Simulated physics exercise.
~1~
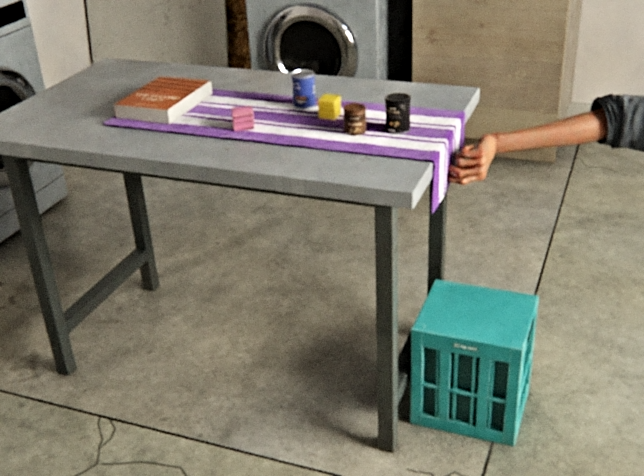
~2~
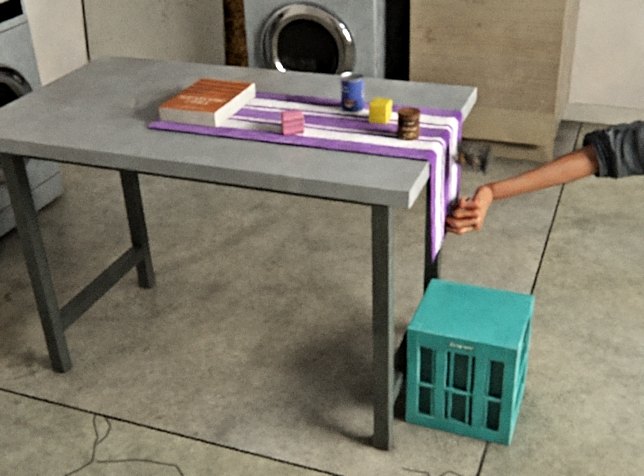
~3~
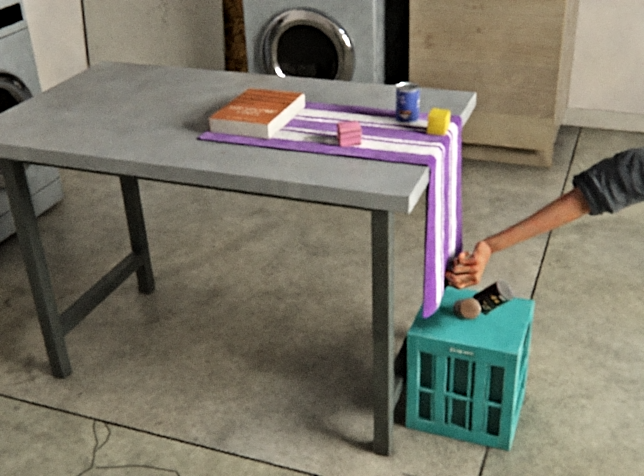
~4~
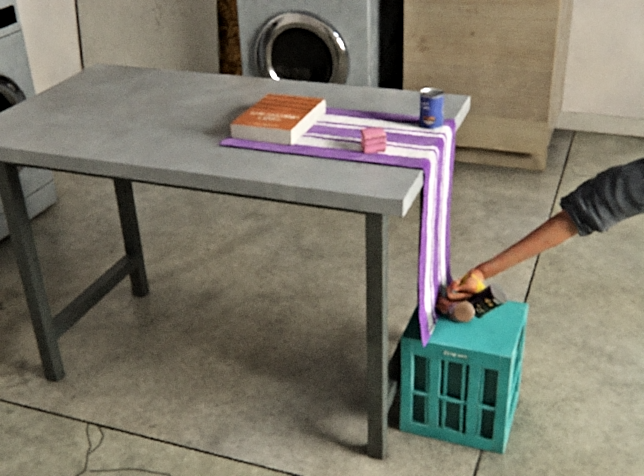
The clip shows a hand slowly pulling a striped purple runner off a grey table's right end, carrying its load along. A black can drops first, then a brown pot and a yellow cube, landing on a turquoise crate, while the book, blue can and pink cube stay on the table.
